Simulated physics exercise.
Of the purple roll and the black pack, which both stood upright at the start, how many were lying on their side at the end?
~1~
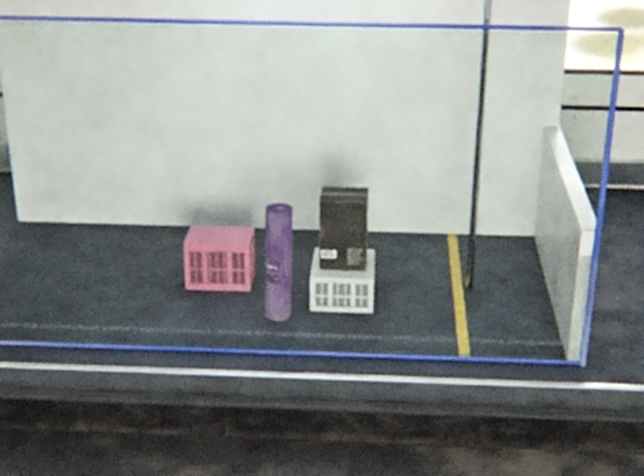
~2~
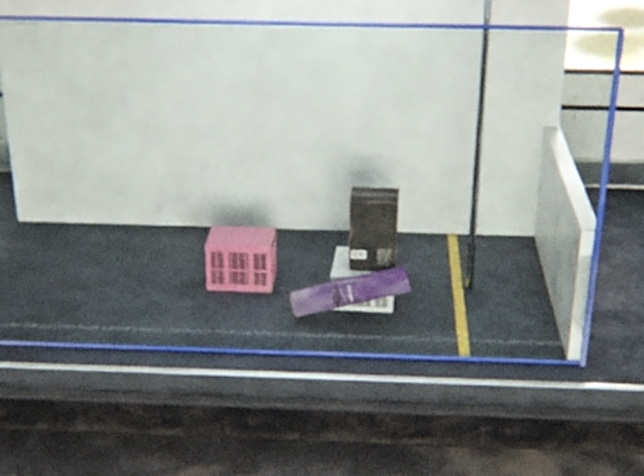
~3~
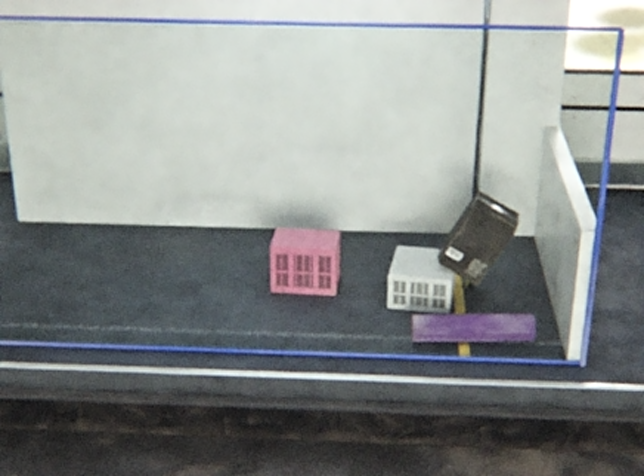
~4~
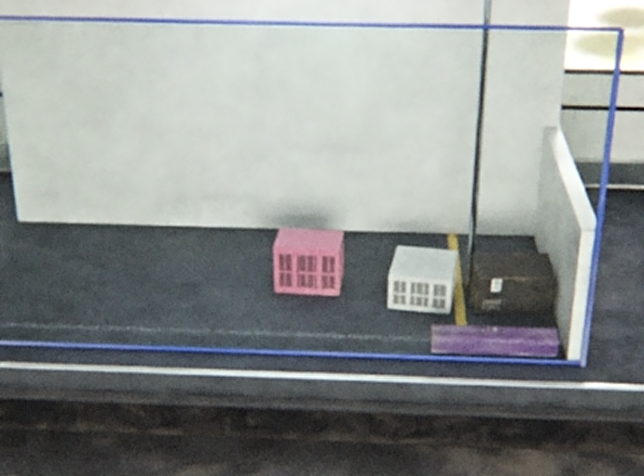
Both of them, the purple roll and the black pack, ended up lying on their sides.
